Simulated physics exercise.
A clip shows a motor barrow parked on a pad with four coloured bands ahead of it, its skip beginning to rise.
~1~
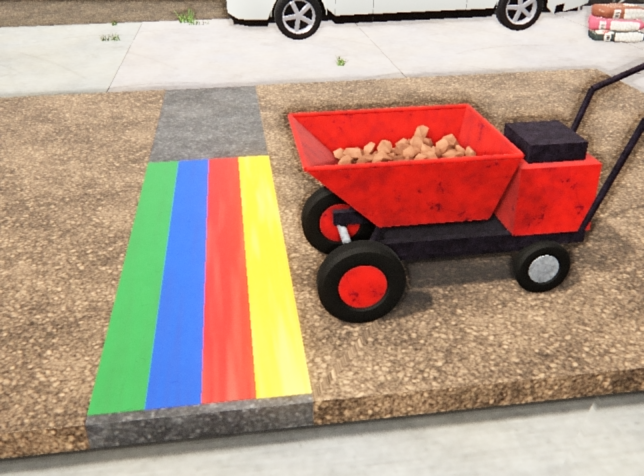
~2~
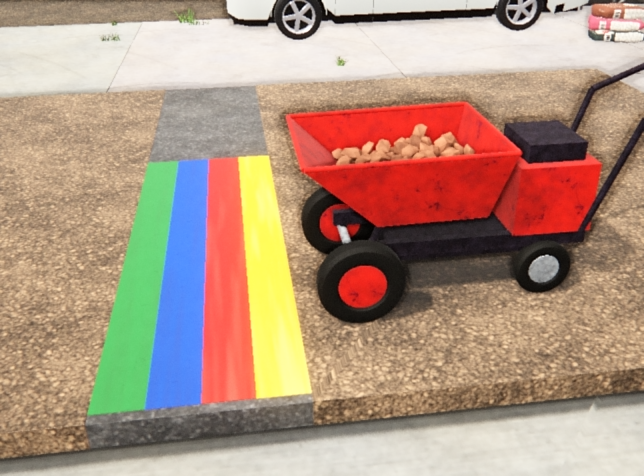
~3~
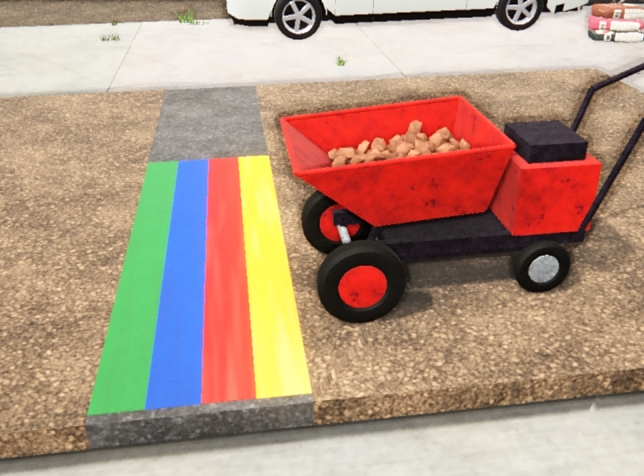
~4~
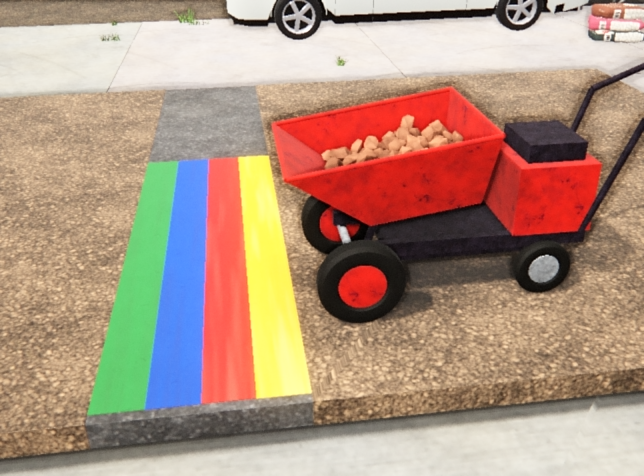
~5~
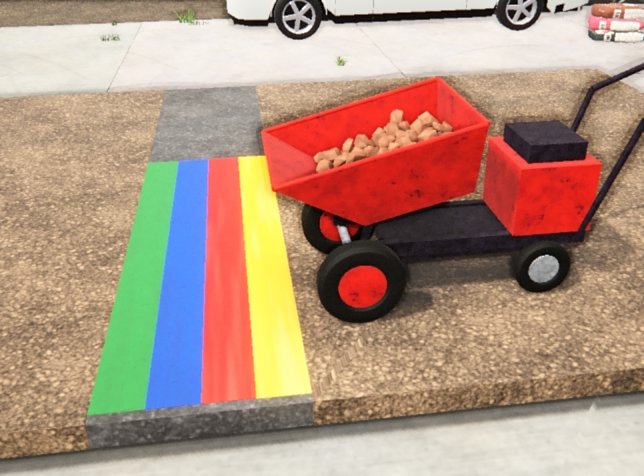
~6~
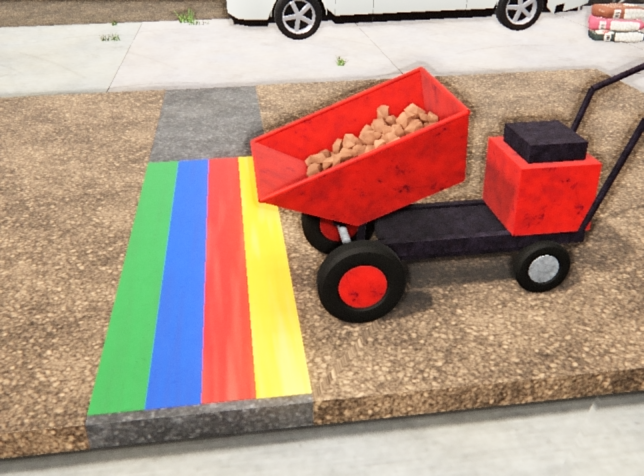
A red motor barrow loaded with brown rubble stands at the right on a speckled tan slab, seen from slightly above and side-on by a still camera. To its left lie green, blue, red and yellow bands, with pale pavement and part of a white vehicle behind. The skip tilts slowly at first, its back rising and its front lip lowering leftward, while the wheels stay put.
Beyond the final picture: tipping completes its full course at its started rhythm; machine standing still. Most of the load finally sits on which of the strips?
It sits mostly on the blue strip.
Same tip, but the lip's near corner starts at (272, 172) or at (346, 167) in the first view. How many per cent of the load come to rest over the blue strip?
About 30 percent at the first place and about 30 percent at the second.
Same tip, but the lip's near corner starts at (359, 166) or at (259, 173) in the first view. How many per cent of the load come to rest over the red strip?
I'd expect close to 40 per cent and then close to 0 per cent.
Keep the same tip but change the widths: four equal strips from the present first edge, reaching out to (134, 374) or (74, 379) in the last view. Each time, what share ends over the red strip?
I get 0 % for the first one and 20 % for the second.
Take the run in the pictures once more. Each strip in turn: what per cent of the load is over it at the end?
Per cent of the load - yellow strip: 0, red strip: 15, blue strip: 40, green strip: 25.
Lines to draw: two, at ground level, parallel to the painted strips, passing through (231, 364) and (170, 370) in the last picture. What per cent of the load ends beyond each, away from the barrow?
Some 90 and some 50 per cent, respectively.
Shortly afterwards, skip tipped steeply; the whole lot in the skip.
Next, skip tipped right over; the bulk in the skip; a little over the red strip; a little over the blue strip.
Some moments later, skip tipped right over; a little in the skip; a little over the red strip; near half over the blue strip; near a quarter over the green strip; a little off the paint.
In the end, skip tipped right over; a little in the skip; none at all over the yellow strip; a little over the red strip; near a third over the blue strip; near a quarter over the green strip; a little off the paint.
